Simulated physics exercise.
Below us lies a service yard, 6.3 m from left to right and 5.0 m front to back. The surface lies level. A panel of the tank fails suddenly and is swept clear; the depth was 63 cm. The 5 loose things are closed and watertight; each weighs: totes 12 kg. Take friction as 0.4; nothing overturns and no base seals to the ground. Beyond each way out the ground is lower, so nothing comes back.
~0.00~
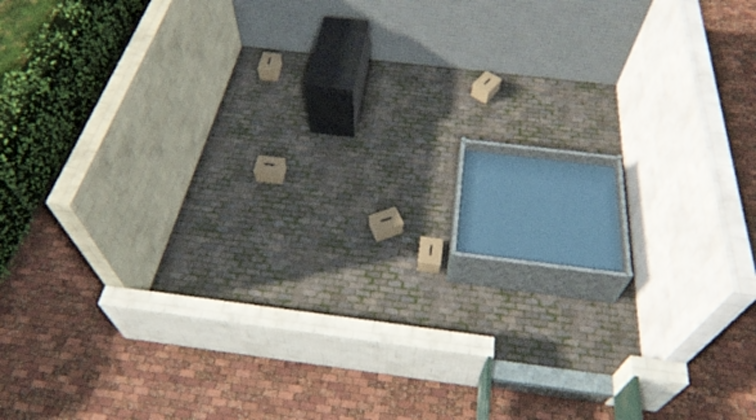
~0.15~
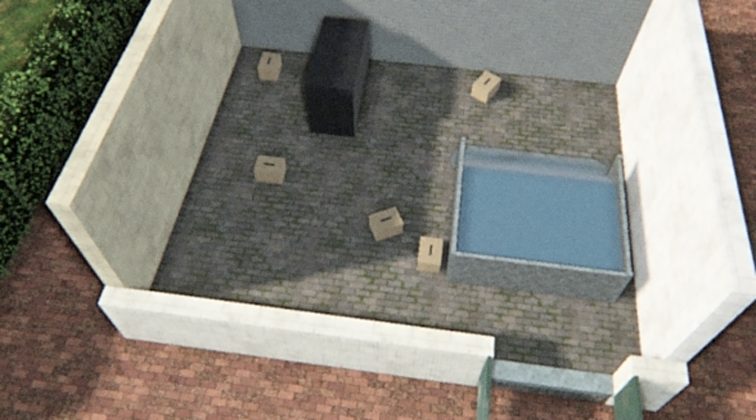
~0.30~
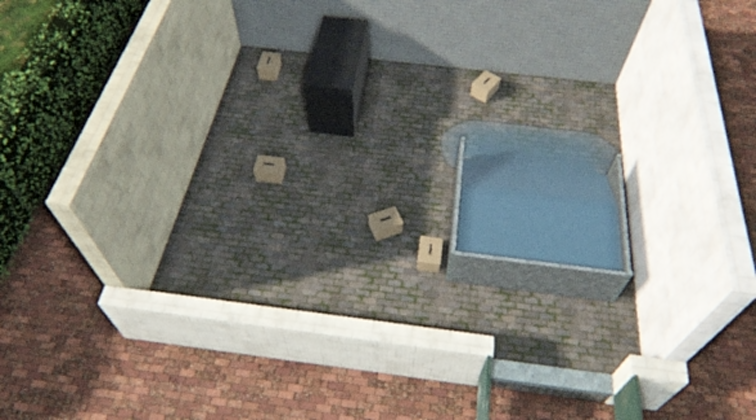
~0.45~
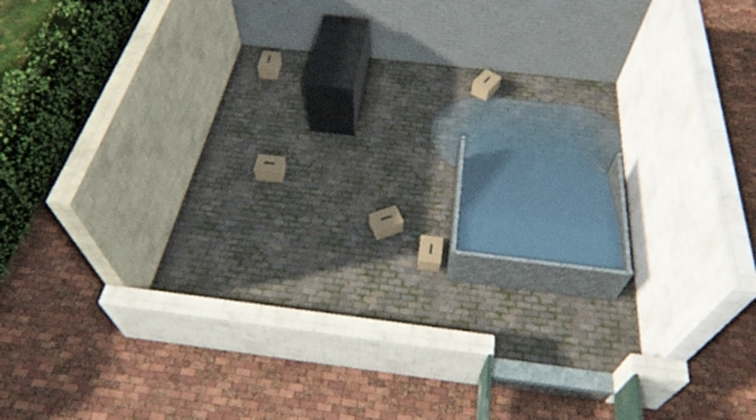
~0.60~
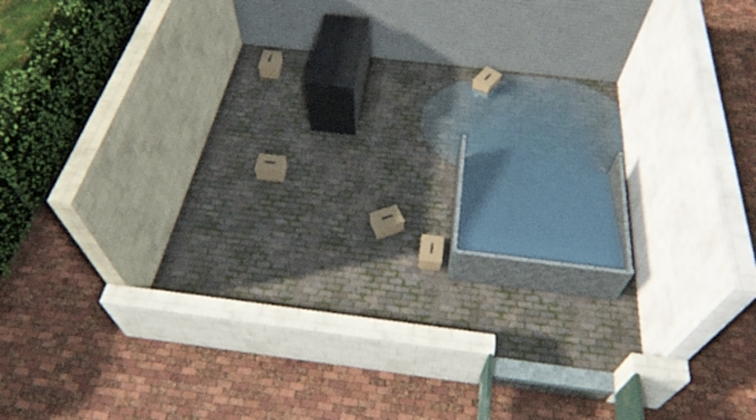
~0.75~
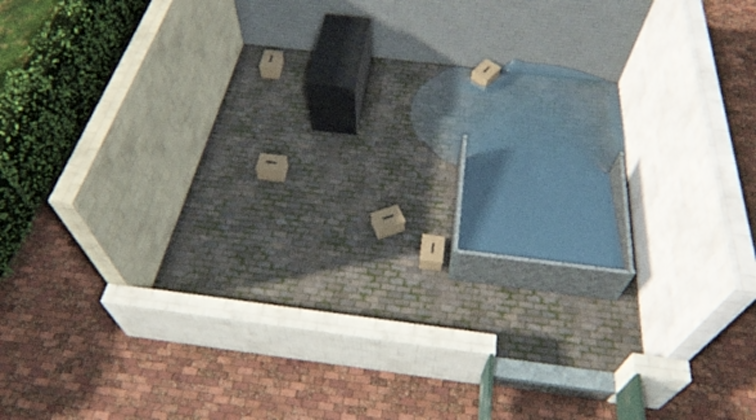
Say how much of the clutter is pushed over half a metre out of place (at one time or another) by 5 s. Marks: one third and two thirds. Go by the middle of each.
That comes to from one to two thirds.
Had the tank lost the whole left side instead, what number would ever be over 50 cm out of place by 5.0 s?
In that case 4 of them.
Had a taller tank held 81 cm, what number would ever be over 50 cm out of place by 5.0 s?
In that case 4 of them.
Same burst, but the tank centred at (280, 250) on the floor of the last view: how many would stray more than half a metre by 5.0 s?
In that case 3 of them.
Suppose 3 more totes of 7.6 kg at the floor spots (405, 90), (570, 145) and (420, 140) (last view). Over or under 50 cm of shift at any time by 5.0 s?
In turn: More, past it, past it.
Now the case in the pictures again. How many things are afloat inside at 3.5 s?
At that moment 1.
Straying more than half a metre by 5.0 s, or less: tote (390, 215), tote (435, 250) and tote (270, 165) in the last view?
In turn: Over, short of it, under.
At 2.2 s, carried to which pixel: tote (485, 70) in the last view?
Around (383, 60).
After 1.1 s 0 of 5 are over 50 cm from their spots; 1 afloat.
After 2.2 s 1 of 5 are over 50 cm from their spots; 1 afloat.
After 3.5 s 2 of 5 are over 50 cm from their spots; 1 afloat.
After 5.0 s 3 of 5 are over 50 cm from their spots, and 3 have been at some point; 0 afloat.
